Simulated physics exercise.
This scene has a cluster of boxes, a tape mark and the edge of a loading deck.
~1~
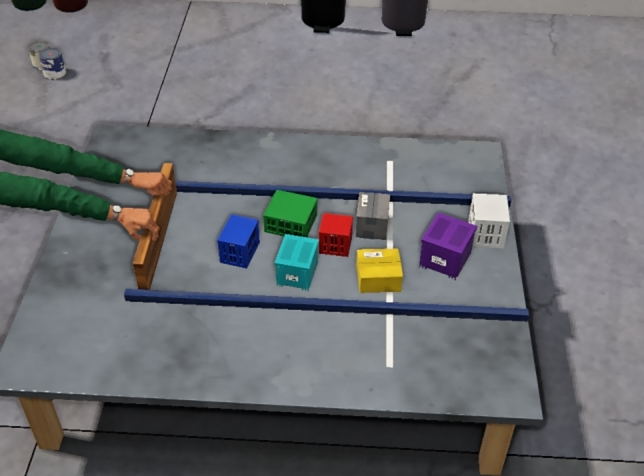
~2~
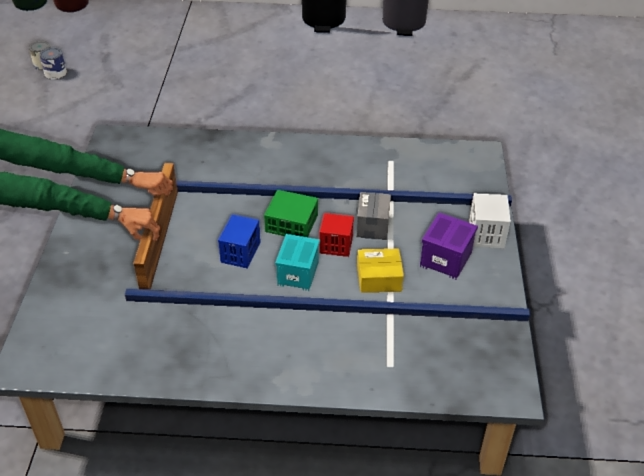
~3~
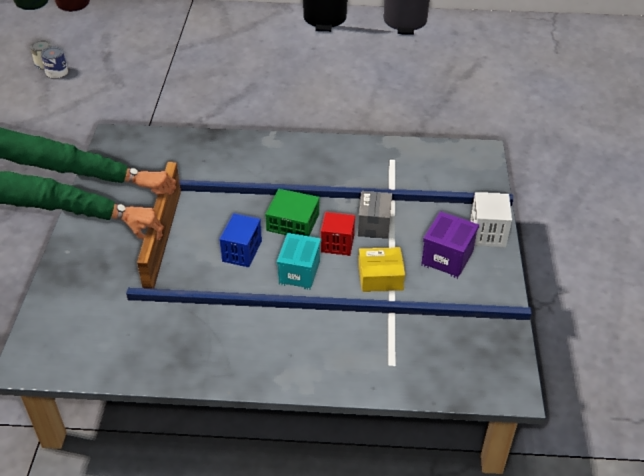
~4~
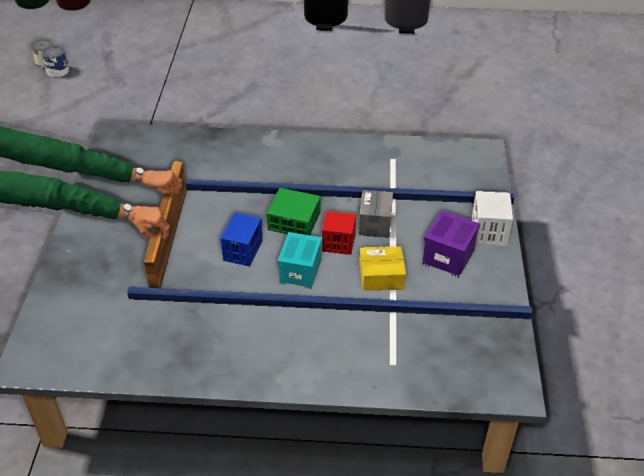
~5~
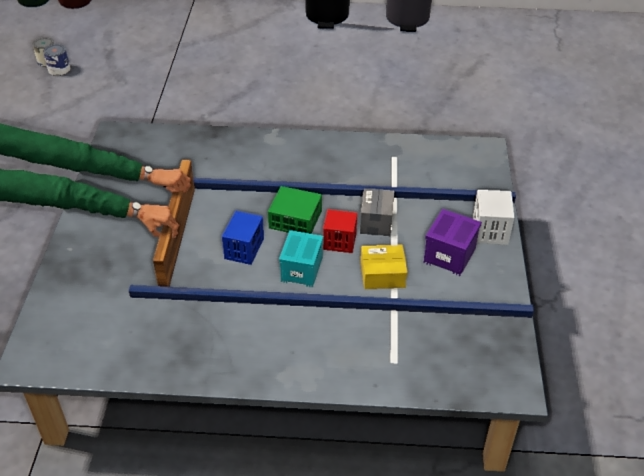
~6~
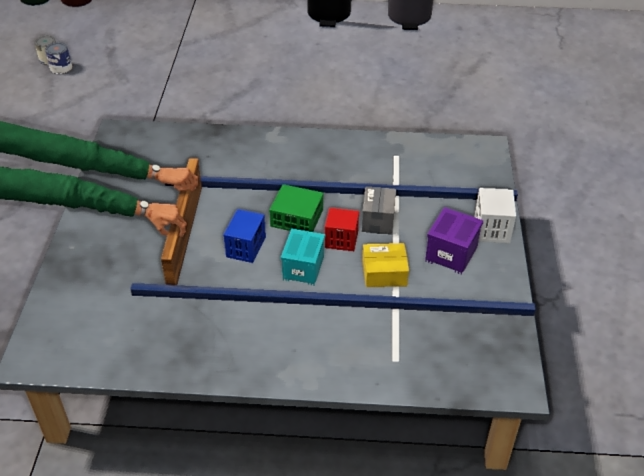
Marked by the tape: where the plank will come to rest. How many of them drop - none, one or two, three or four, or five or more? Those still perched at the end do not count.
My prediction is no fallers.
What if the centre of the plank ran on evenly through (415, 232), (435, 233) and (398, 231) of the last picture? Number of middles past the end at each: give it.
That makes 0, 2, 0.
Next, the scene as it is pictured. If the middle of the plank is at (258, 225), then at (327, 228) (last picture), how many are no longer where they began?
I make it 1 at the first spot and 6 at the other.
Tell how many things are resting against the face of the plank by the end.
It touches 3.
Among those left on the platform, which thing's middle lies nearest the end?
Foremost is the white crate.
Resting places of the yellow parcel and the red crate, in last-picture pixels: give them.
First object about (460, 270); second object about (441, 237).
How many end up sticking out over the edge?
It totals 0.
Soon after, none off yet; white crate at rest near (495, 216); purple tote at rest near (454, 241); yellow parcel at rest near (385, 265).
After that, none off yet; white crate at rest near (495, 216); purple tote at rest near (454, 241); yellow parcel displaced a little near (391, 267).
In the end, the number that fall off is zero.
